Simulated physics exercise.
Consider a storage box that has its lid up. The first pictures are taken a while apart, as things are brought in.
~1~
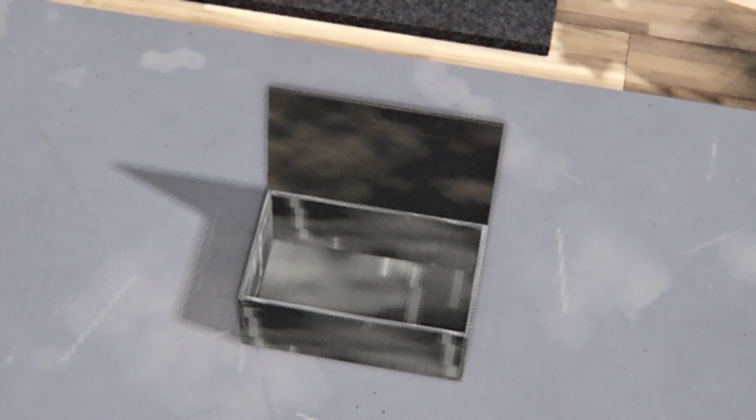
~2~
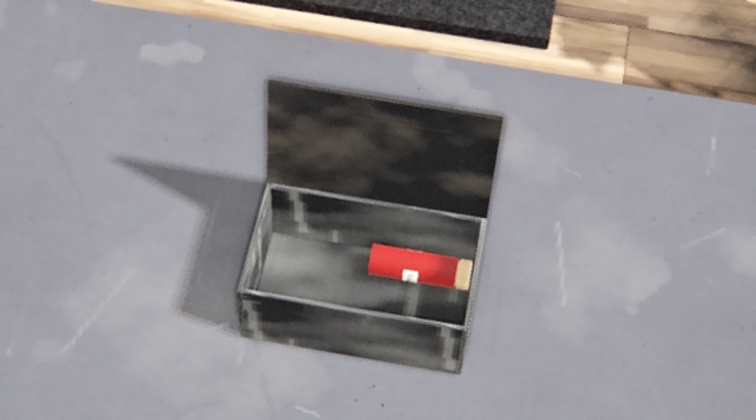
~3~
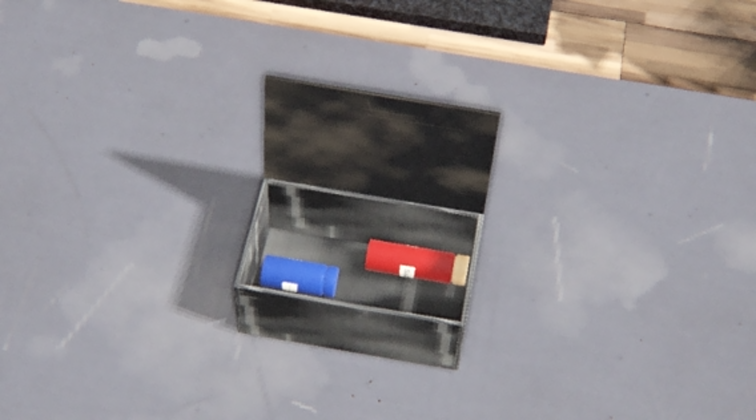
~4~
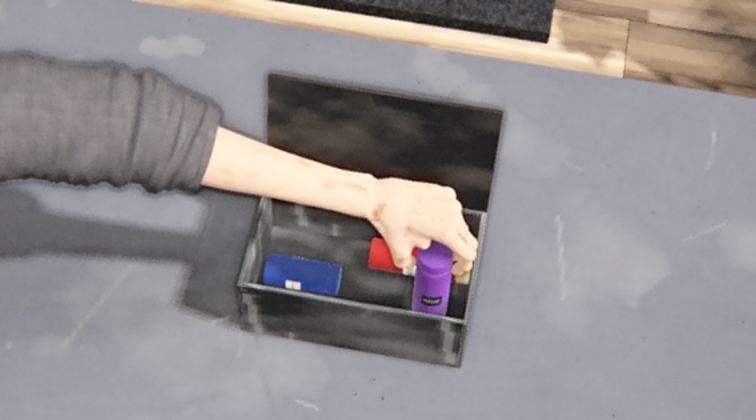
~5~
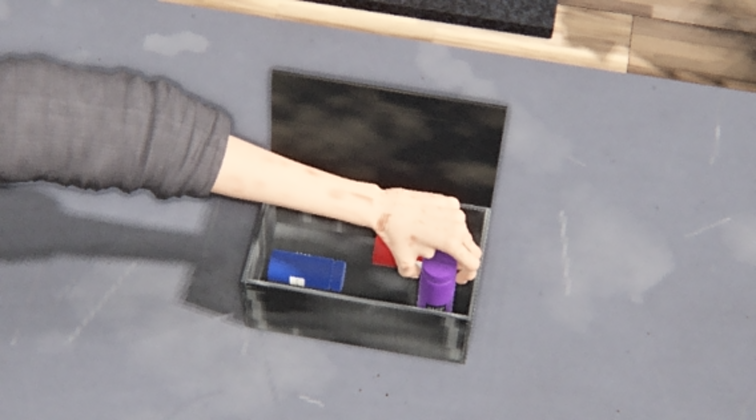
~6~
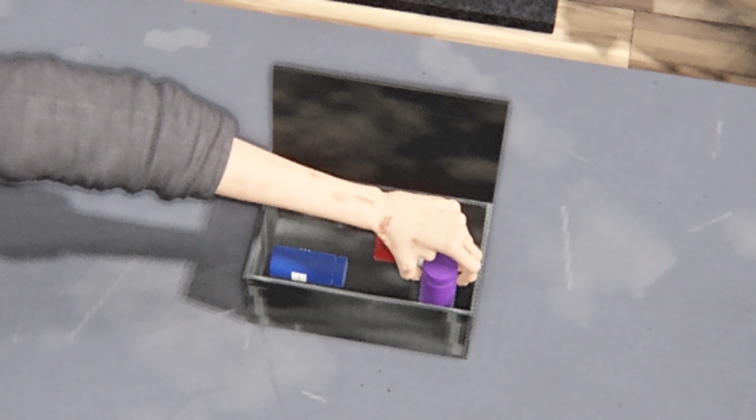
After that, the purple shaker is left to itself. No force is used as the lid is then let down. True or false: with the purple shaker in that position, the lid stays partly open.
True.
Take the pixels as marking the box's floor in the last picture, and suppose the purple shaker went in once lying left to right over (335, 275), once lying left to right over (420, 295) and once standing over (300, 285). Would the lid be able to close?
In case one it ends up closed, in case two it ends up closed and in case three it remains open.
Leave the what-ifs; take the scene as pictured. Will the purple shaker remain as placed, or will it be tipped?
Observation: It keeps the set orientation.
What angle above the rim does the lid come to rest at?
Near 14° up from the rim.
Then, 1.20 s later than the last frame, lid starting down.
Then, 1.70 s later than the last frame, lid 53° above the rim.
Then, 2.00 s later than the last frame, lid 30° above the rim.
When it is over, lid 14° above the rim; all 3 as before. End places, in pixels of the last picture, purple shaker near (438, 292).
